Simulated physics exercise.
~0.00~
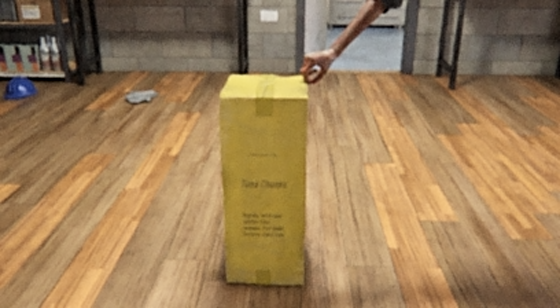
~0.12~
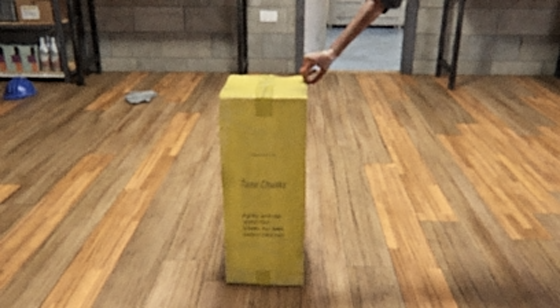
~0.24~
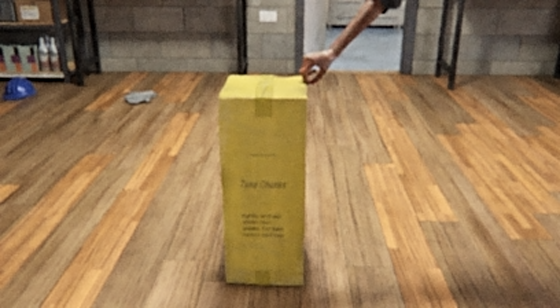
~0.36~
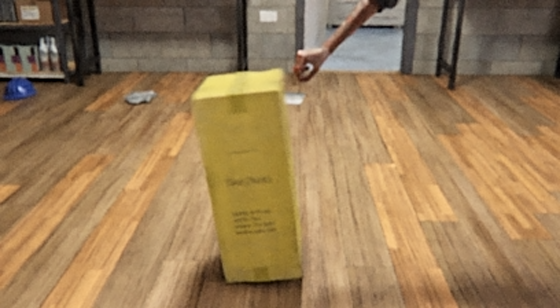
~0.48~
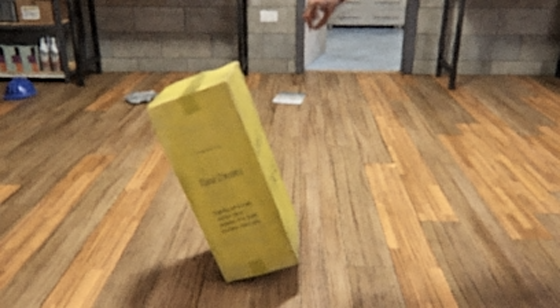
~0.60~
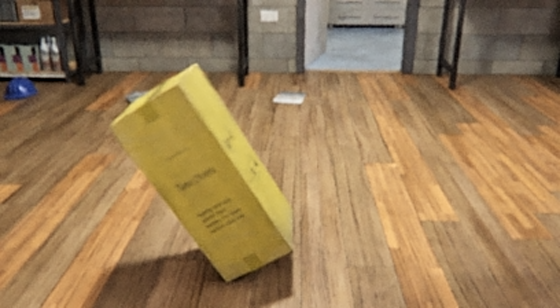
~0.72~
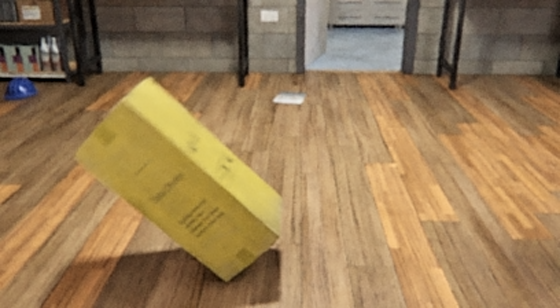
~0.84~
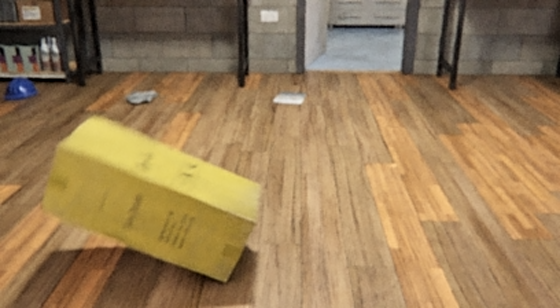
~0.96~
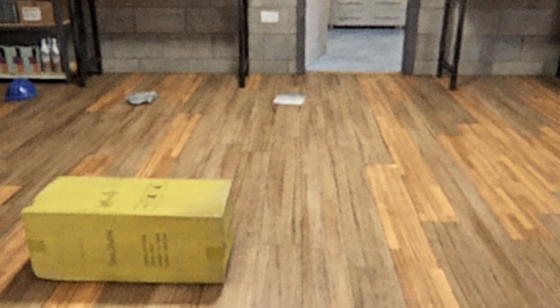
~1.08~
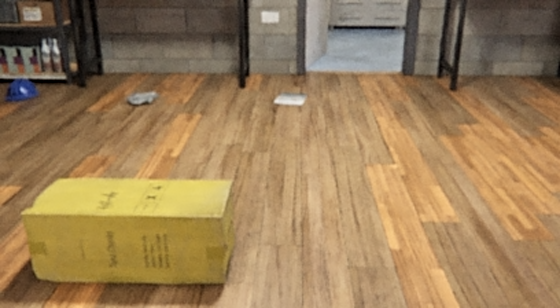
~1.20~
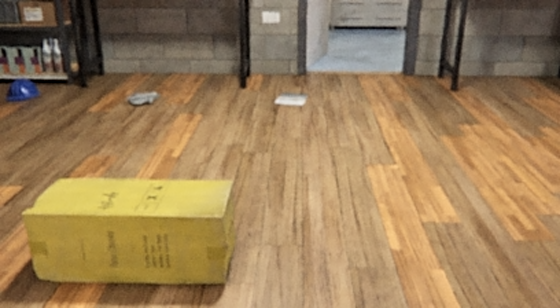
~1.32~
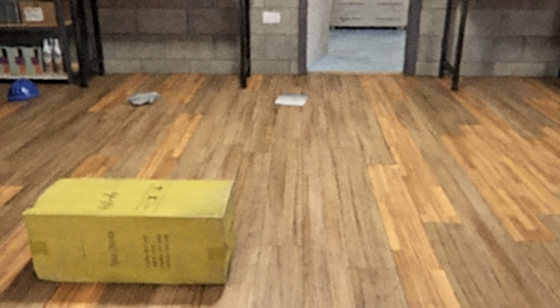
On a wood-plank floor, a hand lets go of a tall upright yellow box, which tips left and lands on its side.
